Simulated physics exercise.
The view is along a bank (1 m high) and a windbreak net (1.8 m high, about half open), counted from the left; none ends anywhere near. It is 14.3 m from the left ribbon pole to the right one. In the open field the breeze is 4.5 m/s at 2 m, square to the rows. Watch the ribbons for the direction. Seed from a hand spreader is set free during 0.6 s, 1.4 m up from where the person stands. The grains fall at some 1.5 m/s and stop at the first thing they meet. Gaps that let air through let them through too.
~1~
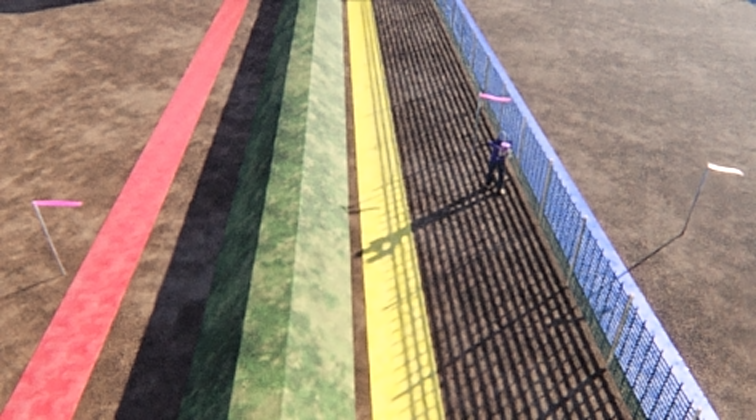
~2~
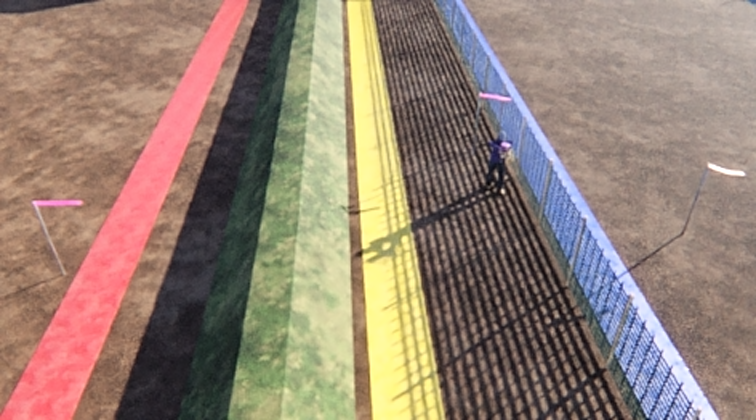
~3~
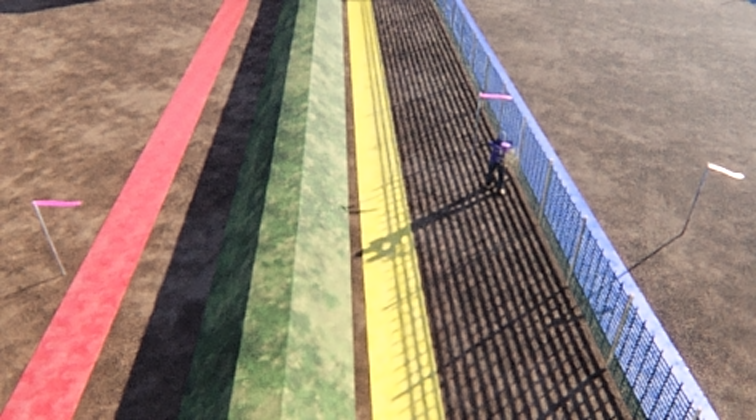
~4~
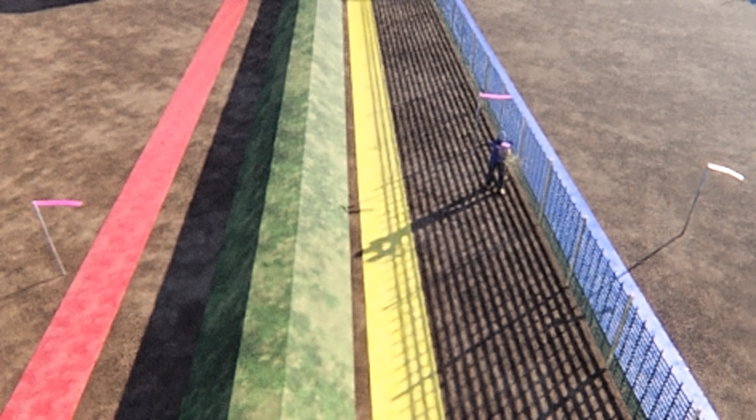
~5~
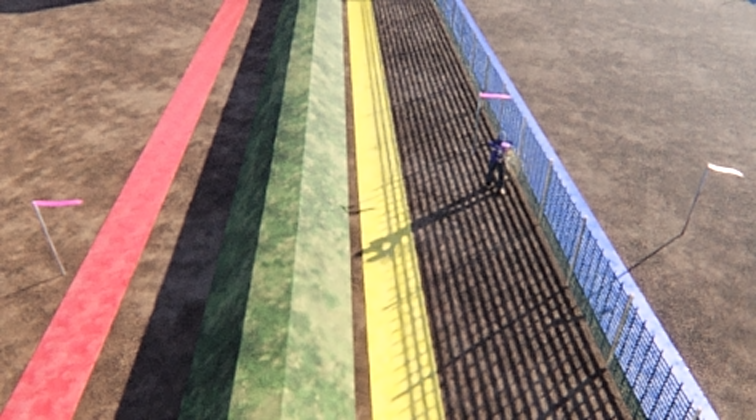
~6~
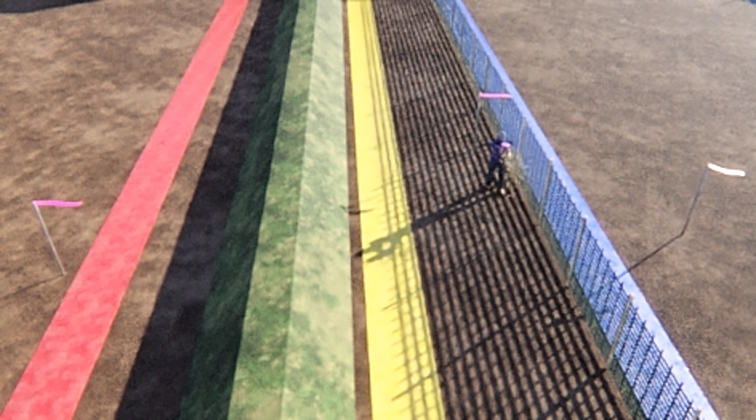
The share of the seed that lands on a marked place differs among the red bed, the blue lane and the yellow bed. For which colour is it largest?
The blue one.
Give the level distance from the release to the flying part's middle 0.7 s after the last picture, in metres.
Roughly 1.0 m.
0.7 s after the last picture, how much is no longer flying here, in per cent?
About 60 %.
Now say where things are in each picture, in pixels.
In the first picture, the left ribbon ends at (81, 204), leaning 85 degrees to the right, the seed in the air spans x = 500 to 510 around y = 155 and it comes from (505, 153).
In the second picture, the right ribbon ends at (743, 174), leaning 75 degrees to the right, the seed in the air spans x = 500 to 515 around y = 155, the red one passes (115, 252), the yellow one passes (388, 242) and the blue one passes (579, 235).
In the third picture, the inner ribbon ends at (511, 98), leaning 80 degrees to the right, the seed in the air spans x = 500 to 520 around y = 160 and the top of the windbreak net crosses (539, 139).
In the fourth picture, the left ribbon ends at (81, 204), leaning 85 degrees to the right, the seed in the air spans x = 500 to 525 around y = 160, the red one passes (144, 192), the yellow one passes (381, 185) and the blue one passes (548, 179).
In the fifth picture, the right ribbon ends at (743, 176), leaning 70 degrees to the right and the seed in the air spans x = 500 to 530 around y = 160.
In the sixth picture, the inner ribbon ends at (511, 96), leaning 85 degrees to the right, the seed in the air spans x = 500 to 535 around y = 165 and the top of the bank crosses (286, 176).
Then, 0.7 s after the last picture, 38 % is in the air or yet to come; 0 % lies on the red bed, 0 % on the yellow bed and 19 % on the blue lane; the middle of what still flies is 0.3 m above the low ground, near (538, 190).
Then, 1.5 s after the last picture, 3 % is in the air or yet to come; 0 % lies on the red bed, 0 % on the yellow bed and 40 % on the blue lane.
Then, 3.0 s after the last picture, 0 % is in the air or yet to come; 0 % lies on the red bed, 0 % on the yellow bed and 41 % on the blue lane.
Then, 7.5 s after the last picture, 0 % is in the air or yet to come; 0 % lies on the red bed, 0 % on the yellow bed and 41 % on the blue lane.
Then, 44.5 s after the last picture, 0 % is in the air or yet to come; 0 % lies on the red bed, 0 % on the yellow bed and 41 % on the blue lane.
